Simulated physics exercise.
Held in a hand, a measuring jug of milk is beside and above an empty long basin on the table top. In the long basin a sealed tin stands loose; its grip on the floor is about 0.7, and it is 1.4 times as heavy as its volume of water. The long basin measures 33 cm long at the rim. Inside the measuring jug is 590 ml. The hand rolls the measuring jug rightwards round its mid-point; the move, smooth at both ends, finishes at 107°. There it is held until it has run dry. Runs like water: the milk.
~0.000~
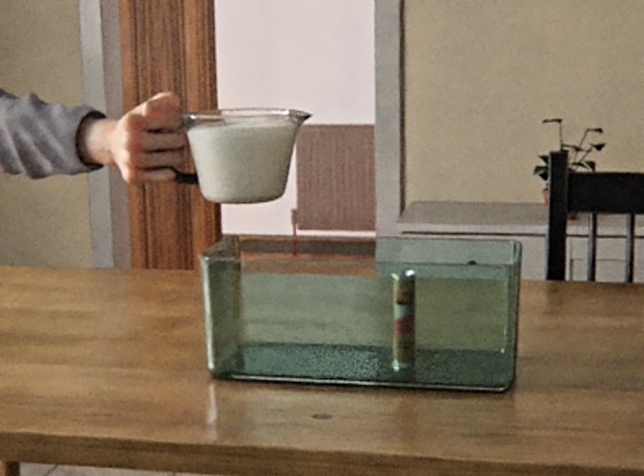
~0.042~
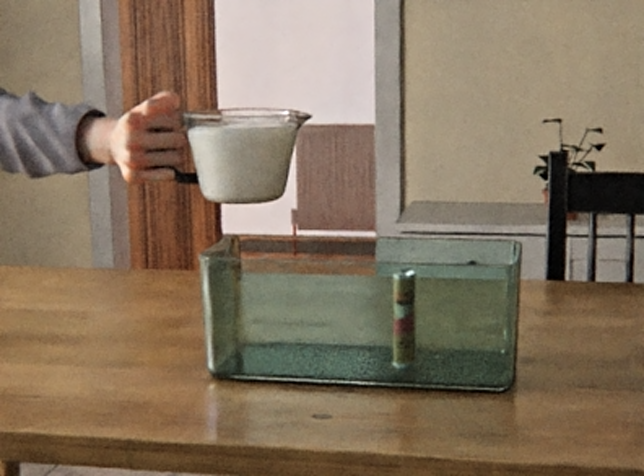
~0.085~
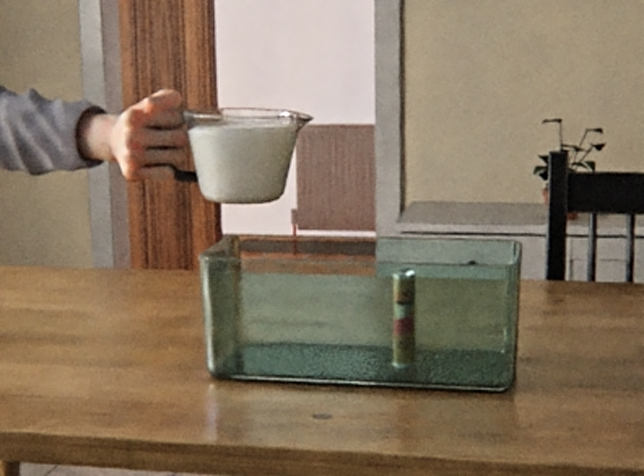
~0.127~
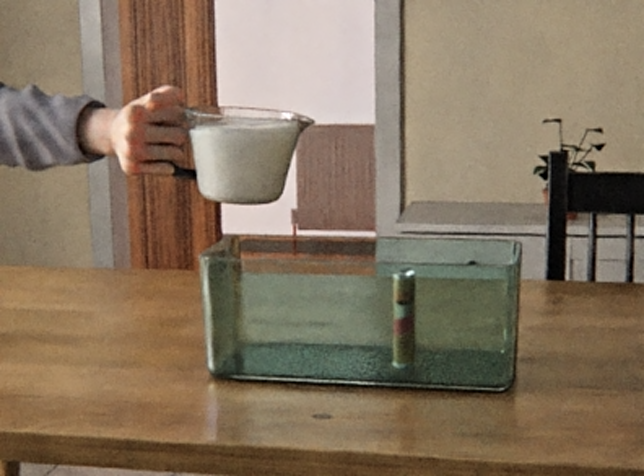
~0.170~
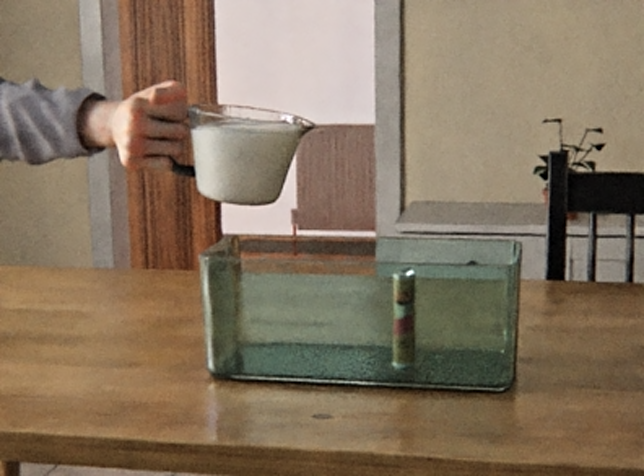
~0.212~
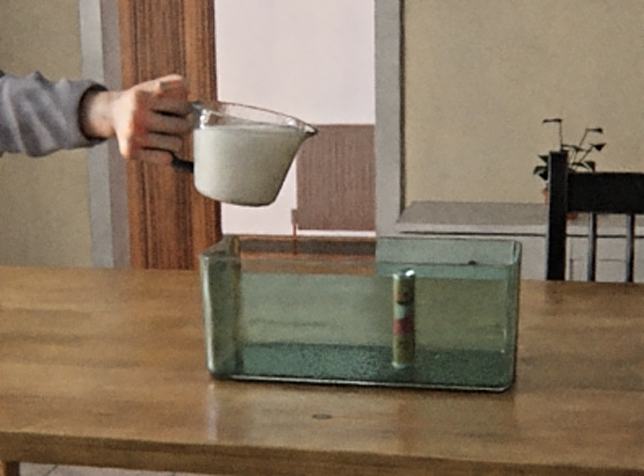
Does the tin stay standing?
I expect it will stay vertical.
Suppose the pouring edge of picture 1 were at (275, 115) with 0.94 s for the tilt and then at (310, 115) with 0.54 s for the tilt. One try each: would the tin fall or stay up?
Trial 1 - tin stays standing; trial 2 - tin stays standing.
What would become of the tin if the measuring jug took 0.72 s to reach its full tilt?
Outcome - the tin remains standing.
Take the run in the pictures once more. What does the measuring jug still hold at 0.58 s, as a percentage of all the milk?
Roughly 56 %.
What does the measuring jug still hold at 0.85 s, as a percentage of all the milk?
Close to 6 percent of the total.
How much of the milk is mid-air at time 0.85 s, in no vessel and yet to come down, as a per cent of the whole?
About 4 per cent.
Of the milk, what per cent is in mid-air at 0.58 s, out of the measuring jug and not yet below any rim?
Close to 22 in a hundred.
By 0.58 s the tilt is 73° and 56 per cent is still to pour; the tin stands where it began.
By 0.85 s the tilt is 105° and 6 per cent is still to pour; the tin stands where it began.
By 1.13 s the tilt is 107° and 0 per cent is still to pour; the tin stands where it began.
By 1.44 s the tilt is 107° and 0 per cent is still to pour; the tin stands where it began.
At rest the tin stands where it began.
